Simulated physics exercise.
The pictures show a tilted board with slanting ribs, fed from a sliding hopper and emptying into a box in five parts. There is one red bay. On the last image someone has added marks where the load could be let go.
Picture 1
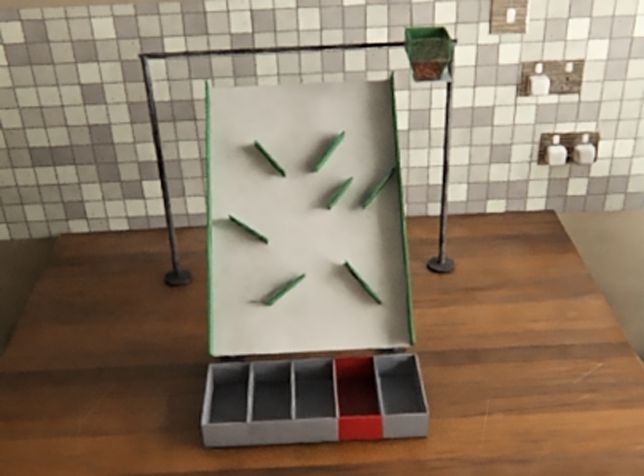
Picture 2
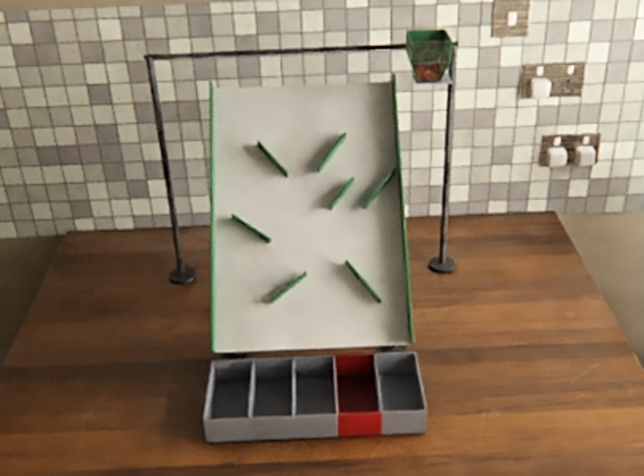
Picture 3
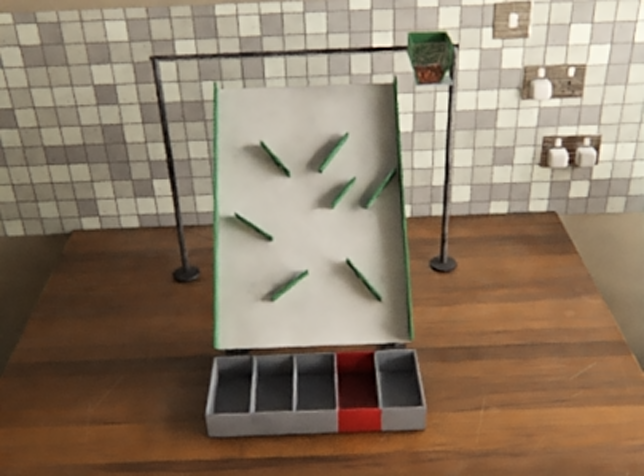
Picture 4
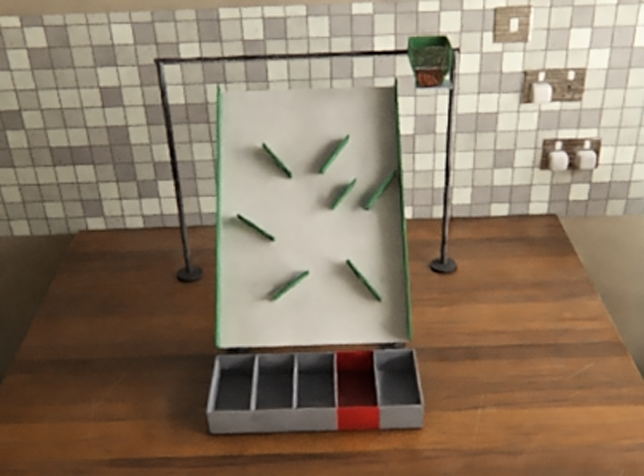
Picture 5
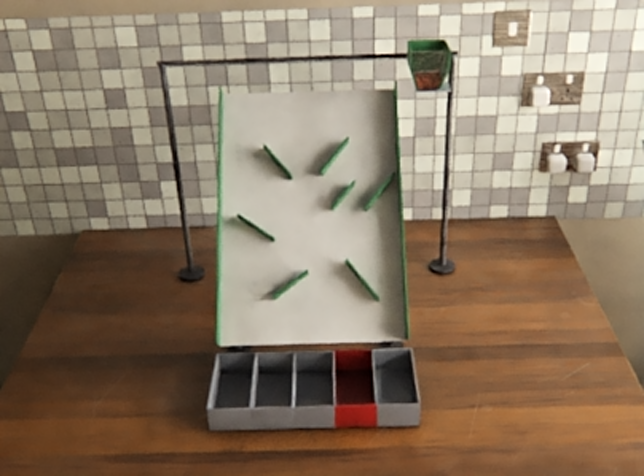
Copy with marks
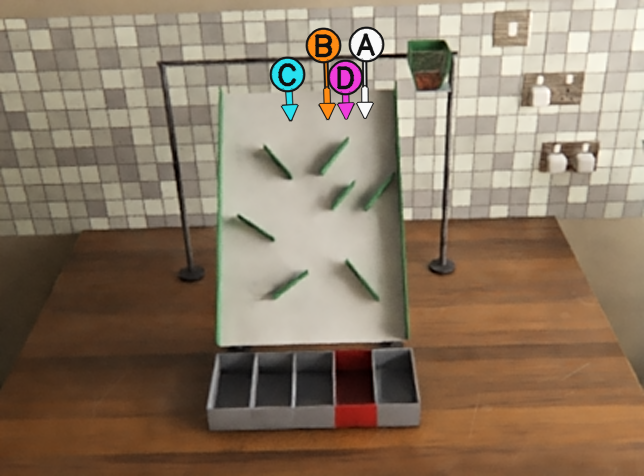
Camera drifting slightly before a tilted board with green slanting ribs, a still hopper at upper right and red-bayed box below.
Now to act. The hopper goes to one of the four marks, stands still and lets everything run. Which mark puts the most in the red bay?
Choose C.
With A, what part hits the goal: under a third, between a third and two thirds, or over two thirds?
Mark A gives under a third.
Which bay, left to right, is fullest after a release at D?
It is the first one.
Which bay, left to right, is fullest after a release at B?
The first.
On the marked copy, mark A meets the board at (365, 112); mark B meets the board at (327, 113); mark C meets the board at (290, 114); mark D meets the board at (346, 113).
With A, only a few in the red bay, the bulk in other bays, only a few held on the board, a small share outside the box.
With B, none at all in the red bay, the bulk in other bays, a small share outside the box.
With C, close to a third in the red bay, close to a third in other bays, close to a third outside the box.
With D, only a few in the red bay, all but a few in other bays, only a few outside the box.
